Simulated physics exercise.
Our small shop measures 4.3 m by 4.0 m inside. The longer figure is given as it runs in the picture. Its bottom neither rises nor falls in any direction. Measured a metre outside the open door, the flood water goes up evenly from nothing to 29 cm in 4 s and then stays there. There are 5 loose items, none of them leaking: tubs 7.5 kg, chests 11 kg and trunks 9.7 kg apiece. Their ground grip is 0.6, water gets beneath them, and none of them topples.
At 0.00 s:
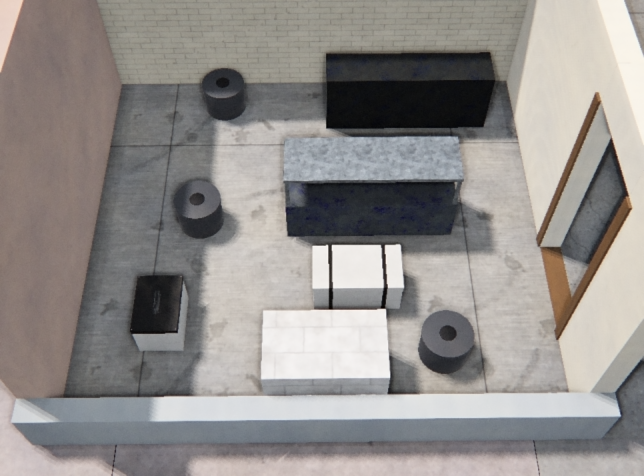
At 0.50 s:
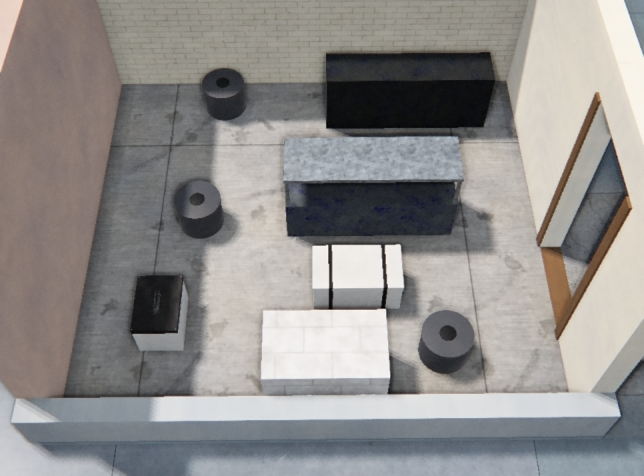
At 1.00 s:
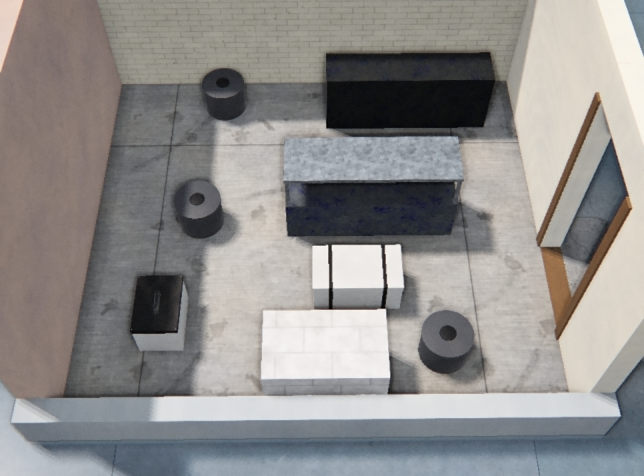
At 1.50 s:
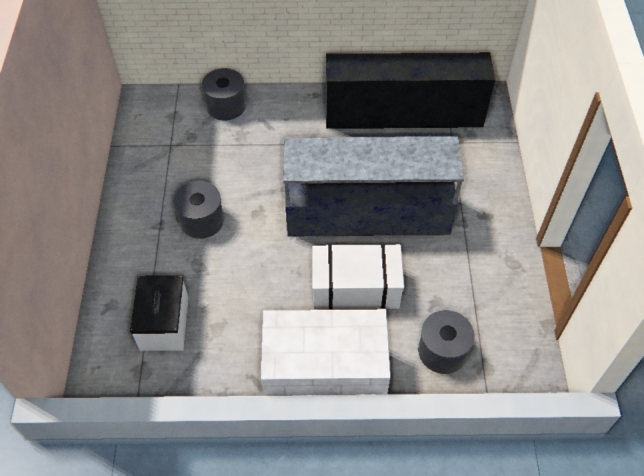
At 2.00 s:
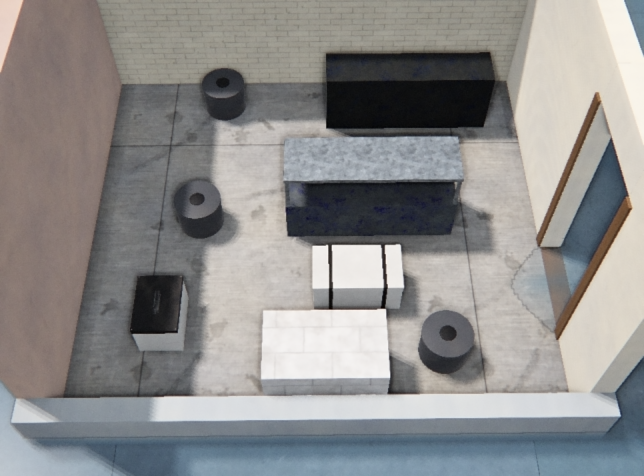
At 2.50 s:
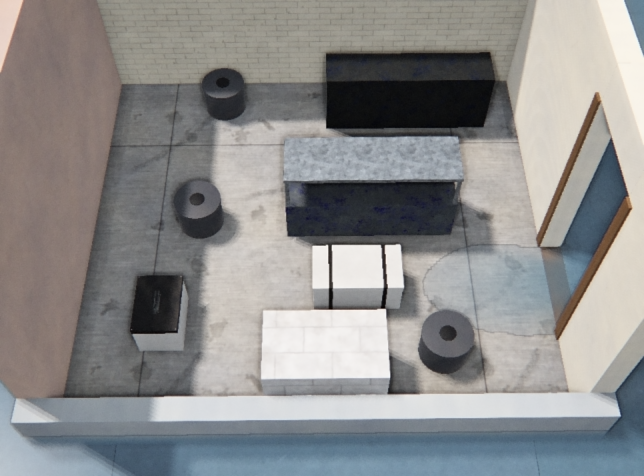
Water covering the ground outside a small walled room, then spreading in through the doorway on the right across the grey floor.
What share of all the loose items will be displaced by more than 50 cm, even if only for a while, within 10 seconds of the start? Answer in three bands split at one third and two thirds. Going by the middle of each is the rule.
Two thirds or more.
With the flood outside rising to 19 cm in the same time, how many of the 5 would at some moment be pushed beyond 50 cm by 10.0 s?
3.
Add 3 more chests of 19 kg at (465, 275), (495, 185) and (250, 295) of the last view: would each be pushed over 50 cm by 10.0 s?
In order: Farther; not as far; farther.
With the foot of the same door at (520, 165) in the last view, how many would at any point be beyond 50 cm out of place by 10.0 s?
Then it comes to 3 of them.
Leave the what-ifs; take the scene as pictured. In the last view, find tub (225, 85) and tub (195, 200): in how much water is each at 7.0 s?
I'd put it at 1 cm and 4 cm respectively.
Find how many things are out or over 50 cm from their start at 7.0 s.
Answer: 2.
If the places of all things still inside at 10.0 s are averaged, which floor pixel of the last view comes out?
(284, 210).
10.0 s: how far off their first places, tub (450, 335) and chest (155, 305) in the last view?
The first is 10 cm from its start, the second 80 cm.
After 3.5 s 0 of 5 are over 50 cm from their spots; 0 afloat.
After 4.5 s 1 of 5 are over 50 cm from their spots; 2 afloat.
After 7.0 s 2 of 5 are over 50 cm from their spots; 3 afloat.
After 10.0 s 4 of 5 are over 50 cm from their spots, and 5 have been at some point; 5 afloat.
